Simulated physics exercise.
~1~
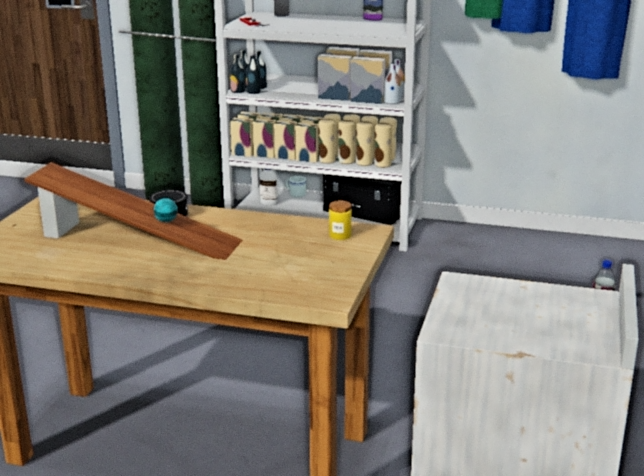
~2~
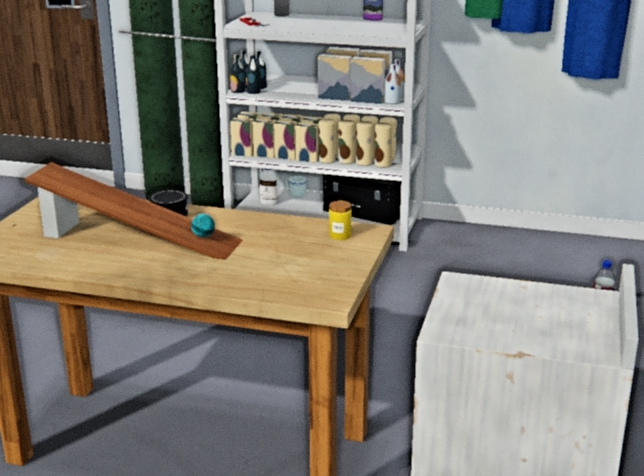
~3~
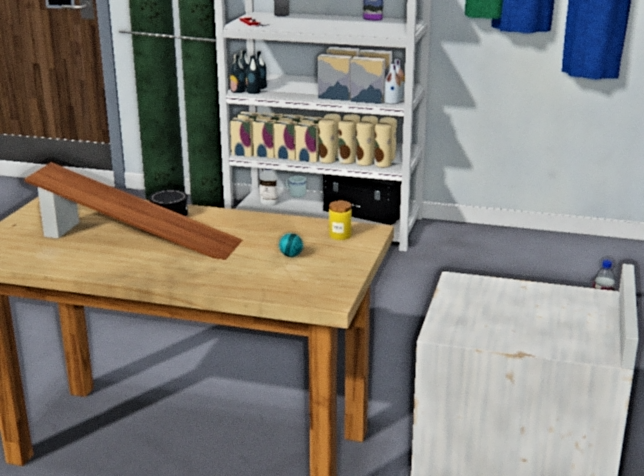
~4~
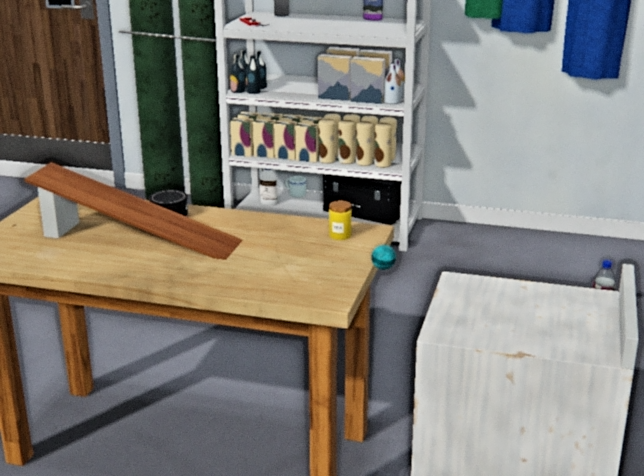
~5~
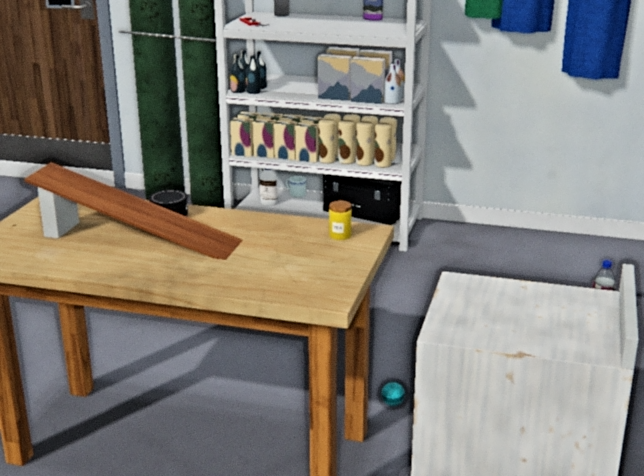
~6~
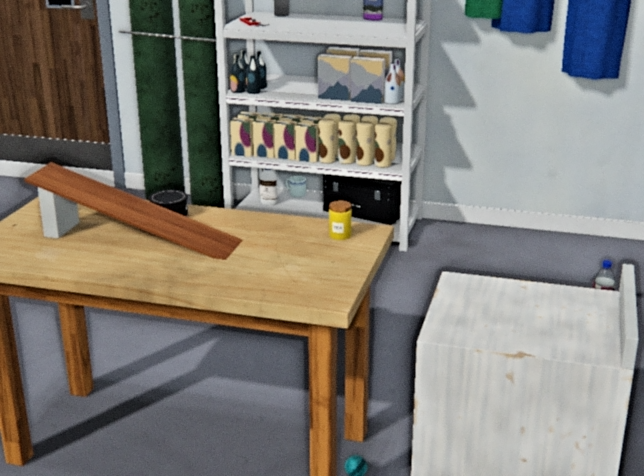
A shop-like room with a grey floor is seen from slightly above, with white shelves behind a wooden table and a lower white block standing across a gap to the right. A reddish-brown ramp slopes down to the right on the table, with a black tub behind it and a yellow jar near the right end. A turquoise ball rolls down the ramp and crosses the tabletop, passing in front of the jar. It leaves the right edge and drops into the gap, short of the white block. It then moves back leftward, ending low beside the table's front leg, while the tub and jar stay put.
